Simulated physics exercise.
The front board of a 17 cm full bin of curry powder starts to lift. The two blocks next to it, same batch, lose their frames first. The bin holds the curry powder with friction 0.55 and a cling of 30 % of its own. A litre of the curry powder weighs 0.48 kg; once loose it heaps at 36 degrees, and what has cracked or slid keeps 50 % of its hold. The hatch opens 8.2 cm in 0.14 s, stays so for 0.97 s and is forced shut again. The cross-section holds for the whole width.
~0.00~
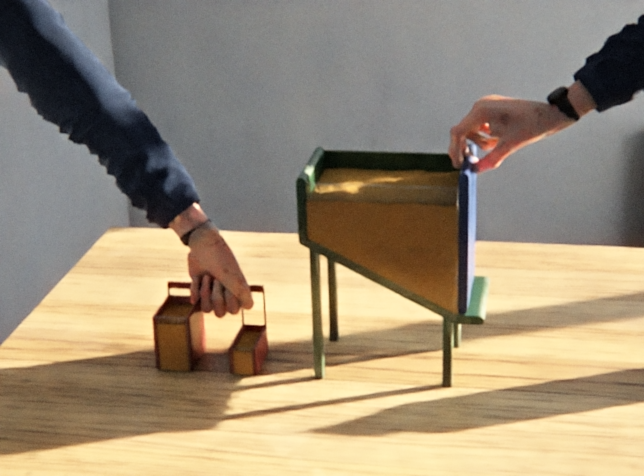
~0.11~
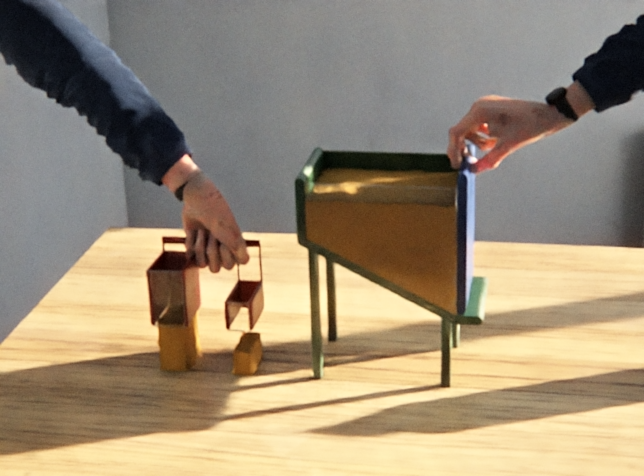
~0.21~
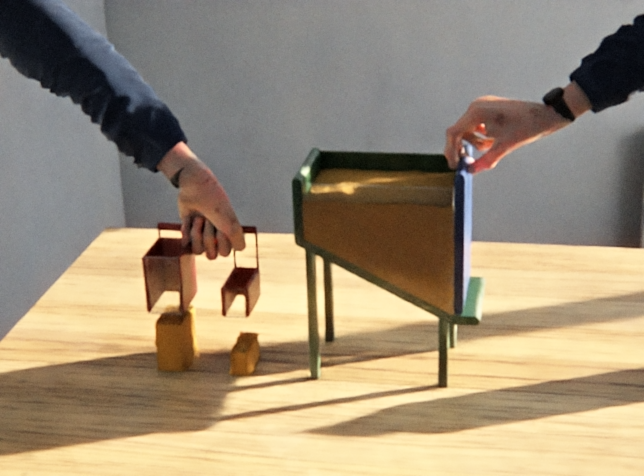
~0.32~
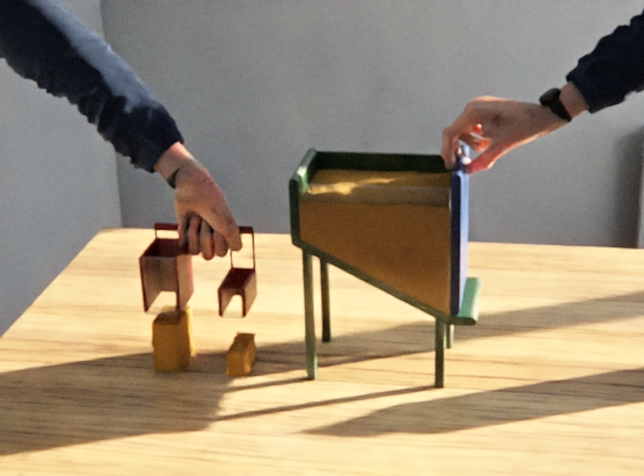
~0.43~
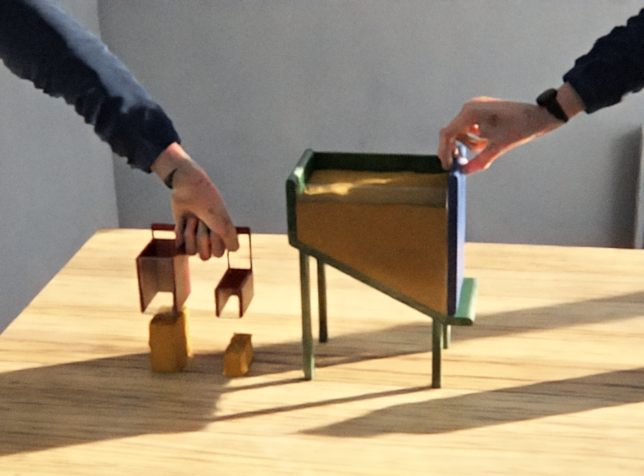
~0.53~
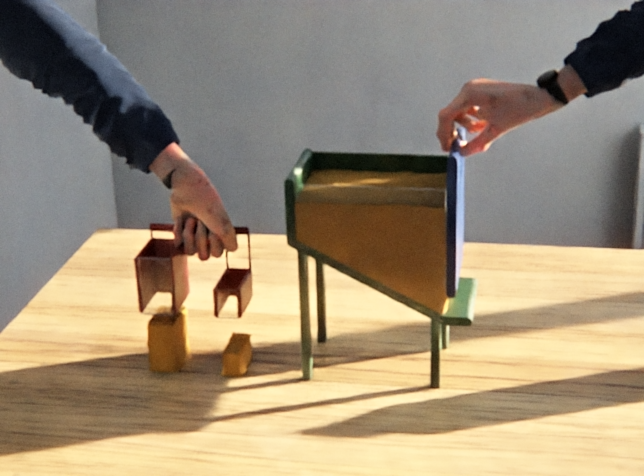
Two small red open holders are lifted by a hand at left, leaving two yellowish blocks standing on the wooden table; then a hand at right raises the blue board slightly on a green-edged bin of yellow-brown material.
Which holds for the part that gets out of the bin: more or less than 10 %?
It comes out less than 10 %.
After 0.80 s, the hatch is 8.2 cm open and 0 % is out.
After 1.11 s, the hatch is 8.2 cm open and 0 % is out.
After 1.43 s, the hatch is 8.2 cm open and 0 % is out.
After 1.74 s, the hatch is 2.0 cm open and 0 % is out.
After 1.98 s, at the end, the hatch is shut and 0 % is out.
